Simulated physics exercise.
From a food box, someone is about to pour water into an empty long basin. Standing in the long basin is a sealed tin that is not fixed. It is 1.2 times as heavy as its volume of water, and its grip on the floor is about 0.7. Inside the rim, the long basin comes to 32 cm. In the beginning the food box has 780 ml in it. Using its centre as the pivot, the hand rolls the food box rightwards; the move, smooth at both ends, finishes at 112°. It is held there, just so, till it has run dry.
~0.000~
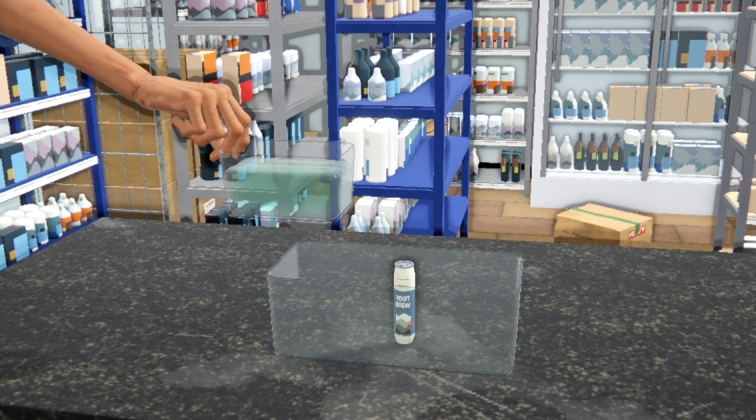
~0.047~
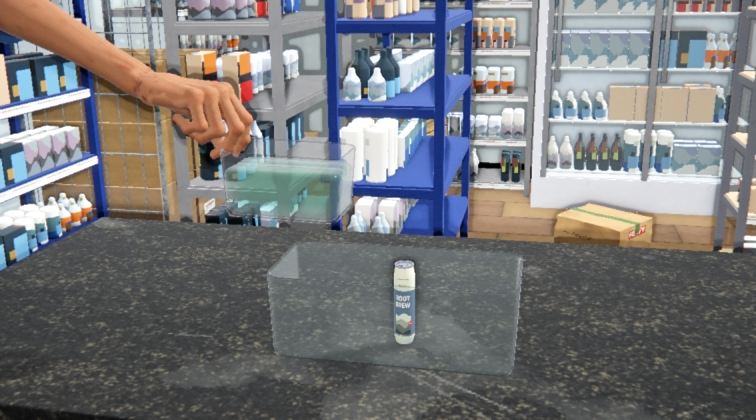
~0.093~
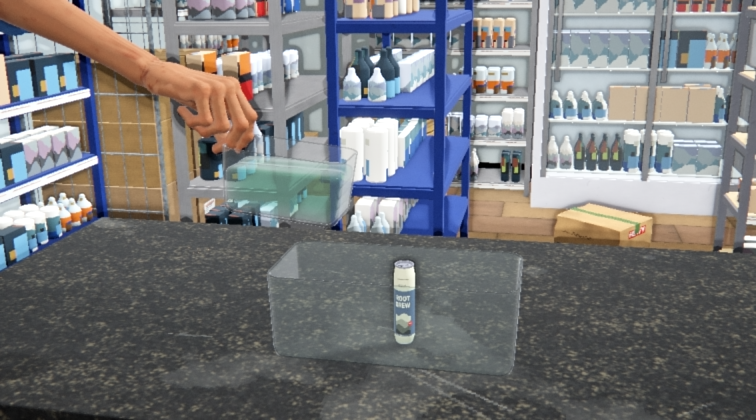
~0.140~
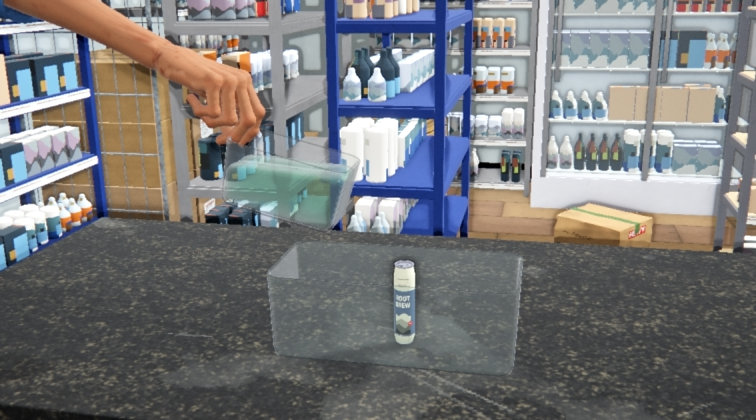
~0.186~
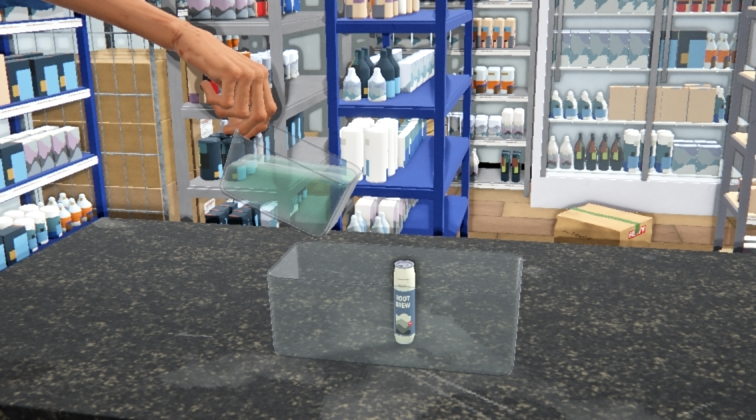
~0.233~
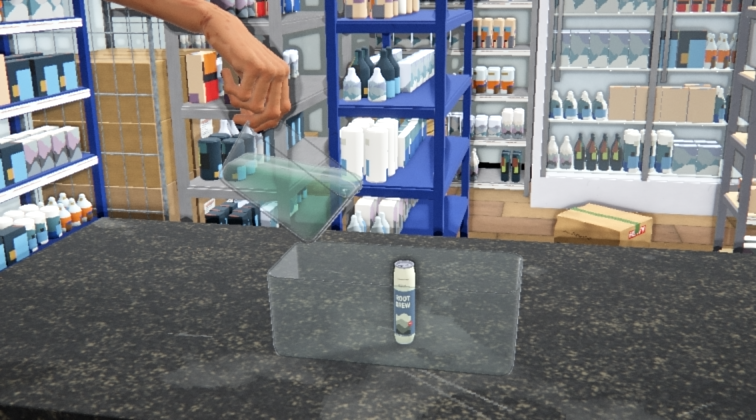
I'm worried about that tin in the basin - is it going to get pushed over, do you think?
It tilts over.
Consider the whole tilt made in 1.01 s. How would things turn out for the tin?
So the tin will hold steady.
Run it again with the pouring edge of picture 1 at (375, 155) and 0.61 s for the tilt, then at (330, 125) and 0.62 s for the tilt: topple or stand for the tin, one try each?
Run one: It does not tip. Run two: It tumbles.
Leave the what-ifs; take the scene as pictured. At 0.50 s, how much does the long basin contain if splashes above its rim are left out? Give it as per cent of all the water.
Near 58 in a hundred.
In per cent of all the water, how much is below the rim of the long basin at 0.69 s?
The share is close to 96 percent.
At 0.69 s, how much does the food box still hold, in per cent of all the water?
Near 2 in a hundred.
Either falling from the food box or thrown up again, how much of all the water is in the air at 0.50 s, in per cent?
My guess is roughly 24 %.
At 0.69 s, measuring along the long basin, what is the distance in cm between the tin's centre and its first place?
Reading: Roughly 3 cm.
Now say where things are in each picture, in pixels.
It leans 0°; its right rim is at (348, 152); the water meets the walls at (235, 164) and (347, 168); the long basin's rim runs from (282, 259) to (520, 274); the tin's top is at (404, 268), in the first picture.
It leans 2°; its right rim is at (349, 154); the water meets the walls at (236, 164) and (348, 169), in the second picture.
It leans 6°; its right rim is at (351, 159); the water meets the walls at (237, 162) and (349, 170), in the third picture.
It leans 14°; its right rim is at (354, 168); the water meets the walls at (237, 161) and (351, 173), in the fourth picture.
It leans 24°; its right rim is at (355, 179); the water meets the walls at (237, 160) and (354, 176), in the fifth picture.
It leans 36°; its right rim is at (355, 193); the water meets the walls at (235, 159) and (356, 184); 3 per cent is over the edge, in the sixth picture.
After 0.50 s the tilt is 103° and 18 per cent is still to pour; the tin stands where it began.
After 0.69 s the tilt is 112° and 2 per cent is still to pour; the tin leans 15°.
After 0.89 s the tilt is 112° and 0 per cent is still to pour; the tin leans 43°.
After 1.11 s the tilt is 112° and 0 per cent is still to pour; the tin lies on its side.
In the end the tin lies on its side.
